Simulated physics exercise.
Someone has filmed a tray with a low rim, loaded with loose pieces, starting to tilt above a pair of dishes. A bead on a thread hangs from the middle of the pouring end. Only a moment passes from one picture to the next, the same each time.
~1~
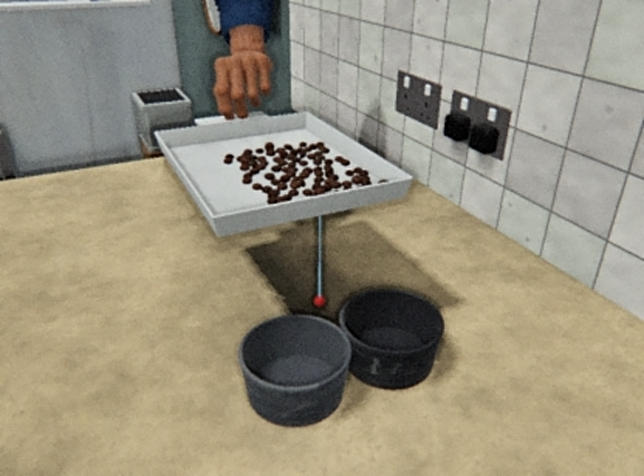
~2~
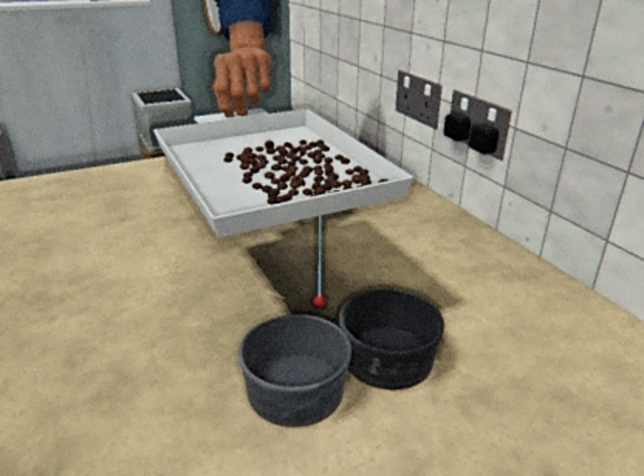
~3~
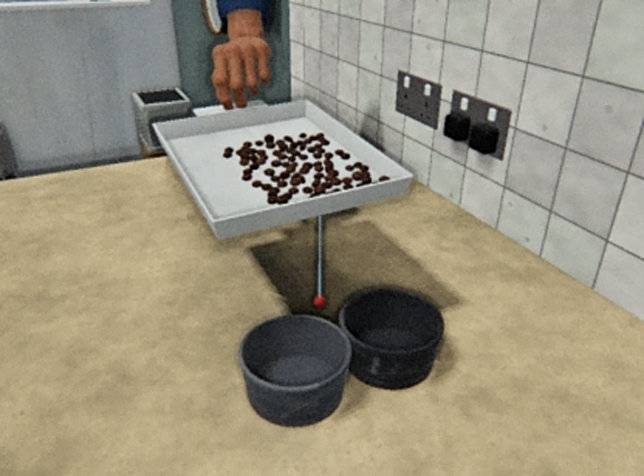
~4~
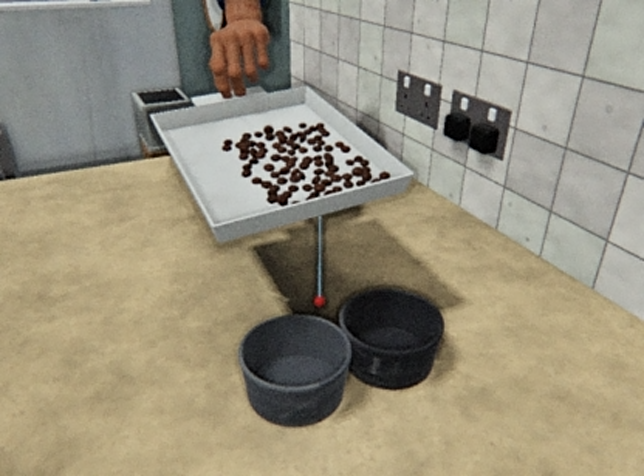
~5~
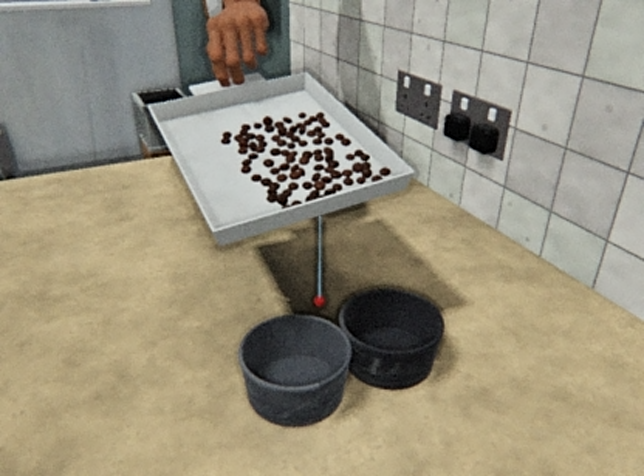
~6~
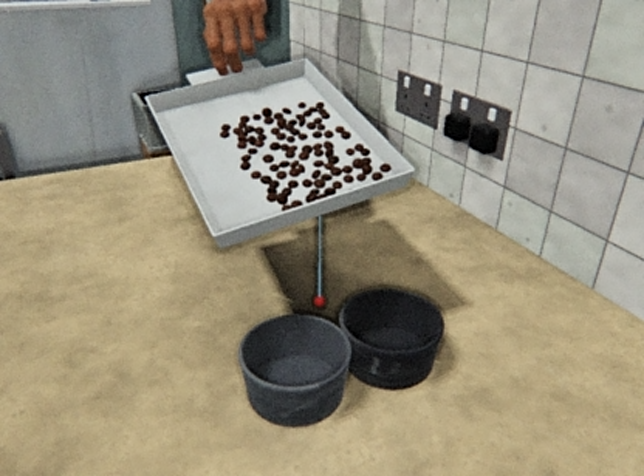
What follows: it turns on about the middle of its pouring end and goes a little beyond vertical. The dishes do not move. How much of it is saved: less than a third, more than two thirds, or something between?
Together they catch from one third to two thirds.
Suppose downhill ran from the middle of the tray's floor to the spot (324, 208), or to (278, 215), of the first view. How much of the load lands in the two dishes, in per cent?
First some 90, then 70 per cent.
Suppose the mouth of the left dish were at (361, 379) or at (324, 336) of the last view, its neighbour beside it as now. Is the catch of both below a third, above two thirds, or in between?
One: Under a third. Two: Below one third.
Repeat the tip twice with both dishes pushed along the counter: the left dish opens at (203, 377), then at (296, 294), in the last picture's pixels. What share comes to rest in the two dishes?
About 60 and 0 per cent.
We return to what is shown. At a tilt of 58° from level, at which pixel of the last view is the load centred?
Close to (272, 203).
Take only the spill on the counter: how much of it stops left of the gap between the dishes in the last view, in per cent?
Some 100 per cent.
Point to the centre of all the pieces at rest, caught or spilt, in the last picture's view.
Close to (261, 382).
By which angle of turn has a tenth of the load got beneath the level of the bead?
Roughly 75°.
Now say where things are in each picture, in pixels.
The first frame shows corners of the pouring end (217, 214) and (406, 177), level; middle of the load (294, 170), flat chocolate drops; left dish (318, 402); right dish (418, 366); bead on its thread (320, 301).
The second frame shows corners of the pouring end (217, 215) and (406, 176), level; middle of the load (294, 169).
The third frame shows corners of the pouring end (217, 218) and (406, 175), tipped barely, lowest at the left corner; middle of the load (294, 165).
The fourth frame shows corners of the pouring end (217, 222) and (407, 172), tipped a little, lowest at the left corner; middle of the load (294, 160).
The fifth frame shows corners of the pouring end (217, 226) and (407, 170), tipped a little, lowest at the left corner; middle of the load (293, 154).
The sixth frame shows corners of the pouring end (217, 230) and (408, 168), tipped clearly, lowest at the left corner; middle of the load (293, 149); left dish (318, 402); right dish (418, 366).
Just after the last frame, tray tipped steeply; every one on the tray.
A moment on, tray tipped right over; roughly half on the tray; roughly a quarter in the left dish; roughly a quarter outside both; roughly a quarter in the air.
Further on, tray tipped past a quarter turn; roughly half in the left dish; roughly half outside both.
When it is over, tray tipped past a quarter turn; roughly half in the left dish; not one in the right dish; roughly half outside both.
